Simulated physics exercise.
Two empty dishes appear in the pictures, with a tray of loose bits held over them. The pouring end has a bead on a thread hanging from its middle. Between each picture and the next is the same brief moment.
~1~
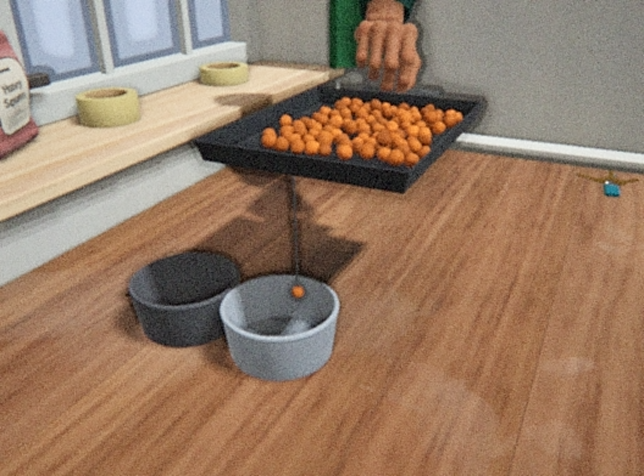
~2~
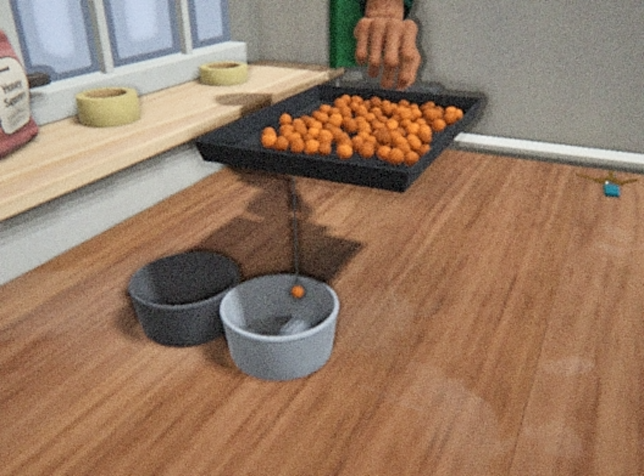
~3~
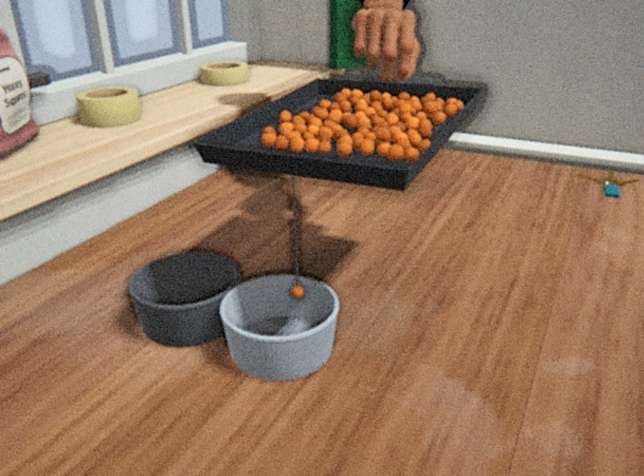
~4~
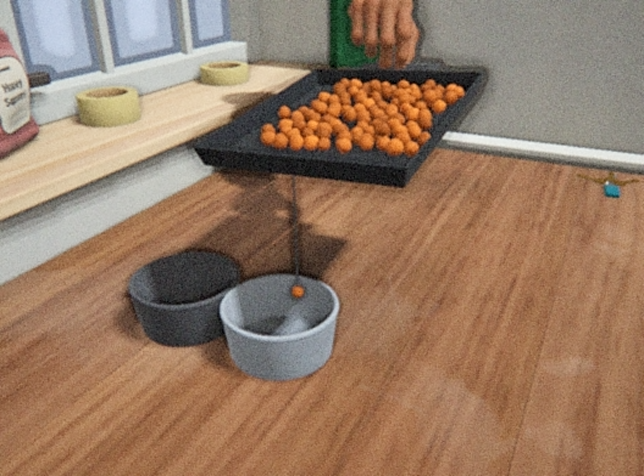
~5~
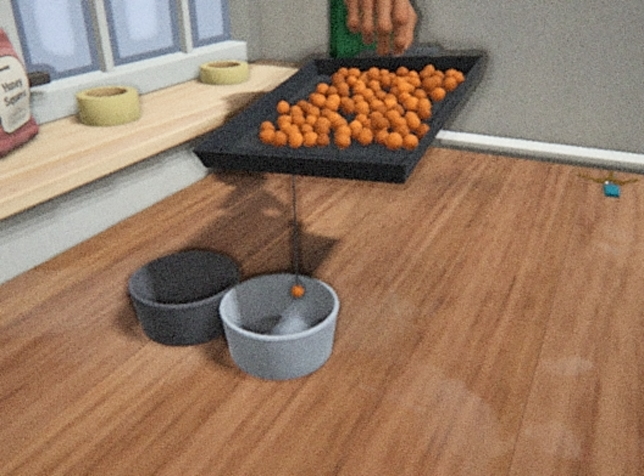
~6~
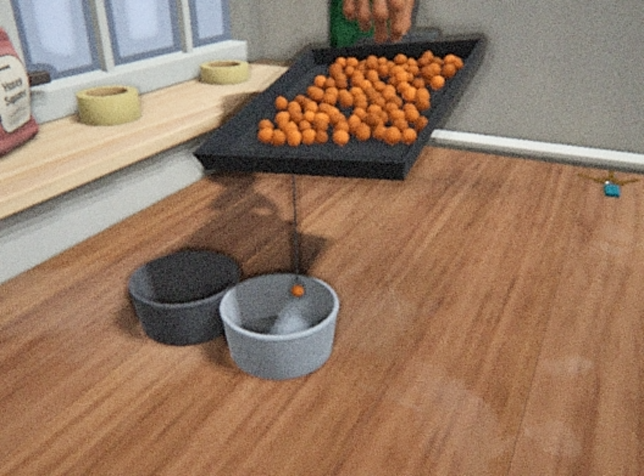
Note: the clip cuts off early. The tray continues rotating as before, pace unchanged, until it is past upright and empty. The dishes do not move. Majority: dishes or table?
Most of the load will land in the dishes.
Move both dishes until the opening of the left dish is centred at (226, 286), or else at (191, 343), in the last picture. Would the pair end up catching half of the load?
A majority, then a minority.
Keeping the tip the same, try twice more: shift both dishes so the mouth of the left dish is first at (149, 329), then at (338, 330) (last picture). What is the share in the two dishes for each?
Respectively 30 % and 0 %.
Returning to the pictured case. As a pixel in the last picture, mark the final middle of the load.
Last view, resting centre - approx. (196, 329).
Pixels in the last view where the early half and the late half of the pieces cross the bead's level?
Half one: (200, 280), half two: (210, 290).
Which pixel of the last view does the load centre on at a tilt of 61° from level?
(275, 109).
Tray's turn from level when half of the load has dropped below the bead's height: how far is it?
Angle: Close to 105°.
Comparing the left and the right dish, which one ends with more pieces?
That's going to be the left-positioned one.
Soon after the last picture, tray tipped steeply; all on the tray.
A little later, tray tipped past a quarter turn; about two thirds on the tray; a stray few in the right dish; a small part in the left dish; about a quarter in the air.
Later still, tray tipped past a quarter turn; about a quarter in the right dish; about half in the left dish; about a third outside both.
At rest, tray tipped past a quarter turn; about a quarter in the right dish; about half in the left dish; about a third outside both.
